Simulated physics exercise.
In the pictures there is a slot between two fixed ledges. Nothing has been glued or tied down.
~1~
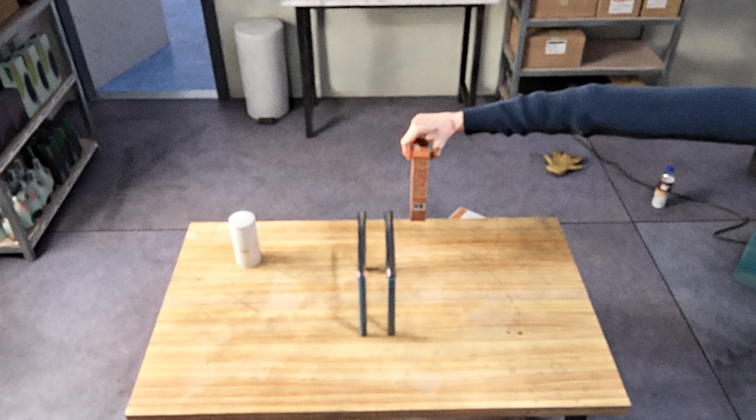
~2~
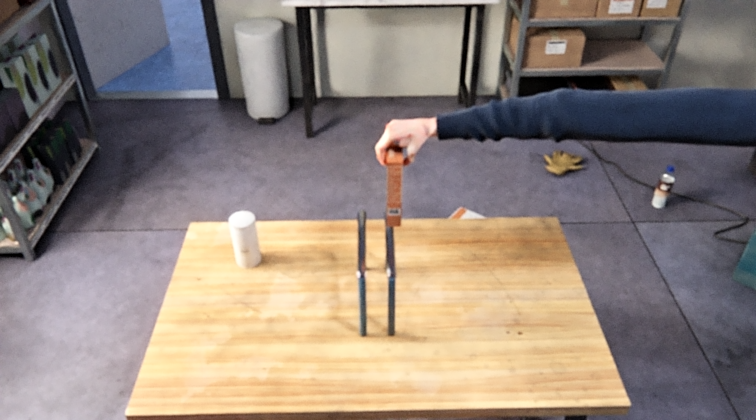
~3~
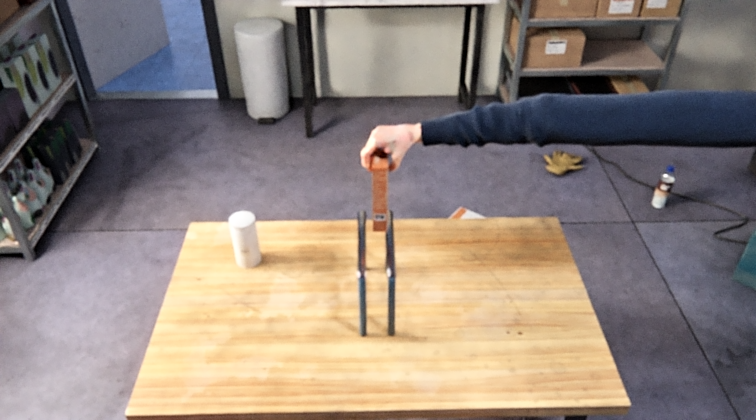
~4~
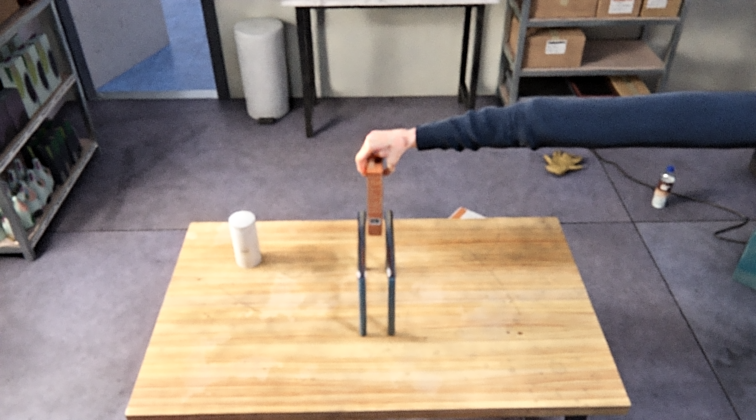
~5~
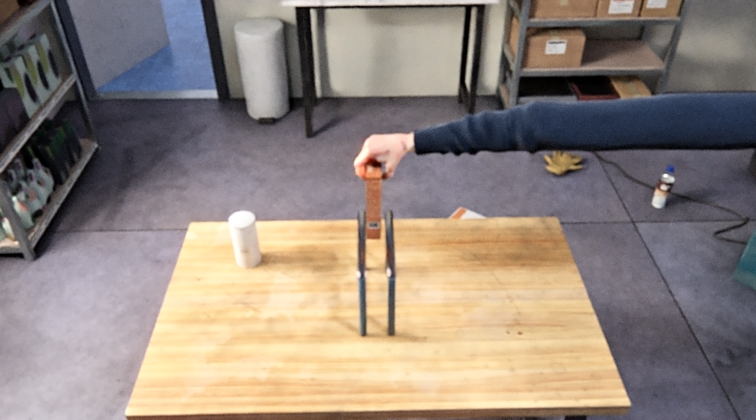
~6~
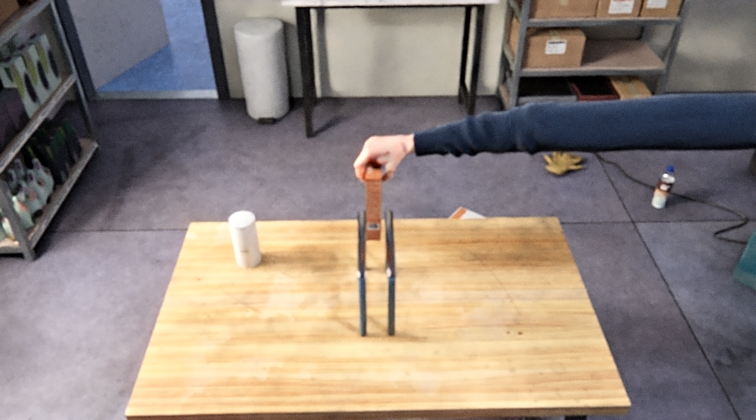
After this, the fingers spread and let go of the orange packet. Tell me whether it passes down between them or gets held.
It comes out below.
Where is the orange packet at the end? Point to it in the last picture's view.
End position, last frame: About (379, 337).
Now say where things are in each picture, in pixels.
Being brought over the gap; orange packet (419, 181); white jar (246, 240), in the first picture.
Being brought over the gap; orange packet (394, 186); white jar (246, 240), in the second picture.
Being brought over the gap; orange packet (380, 192); white jar (246, 240), in the third picture.
Being brought over the gap; orange packet (375, 196); white jar (246, 240), in the fourth picture.
Poised above the slot; orange packet (374, 200); white jar (246, 240), in the fifth picture.
Poised above the slot; orange packet (374, 201); white jar (246, 240), in the sixth picture.
Then, 0.20 s later than the last frame, orange packet tilted by 4° near (376, 231).
Then, 0.30 s later than the last frame, orange packet moved well along near (377, 275).
Then, 0.60 s later than the last frame, orange packet tilted by 33° near (379, 293).
Then, 0.90 s later than the last frame, orange packet on its side near (379, 334).
When it is over, lying over on the stand or table, orange packet; white jar as before. End places, in pixels of the last picture, orange packet near (379, 337). The packet goes down the gap.
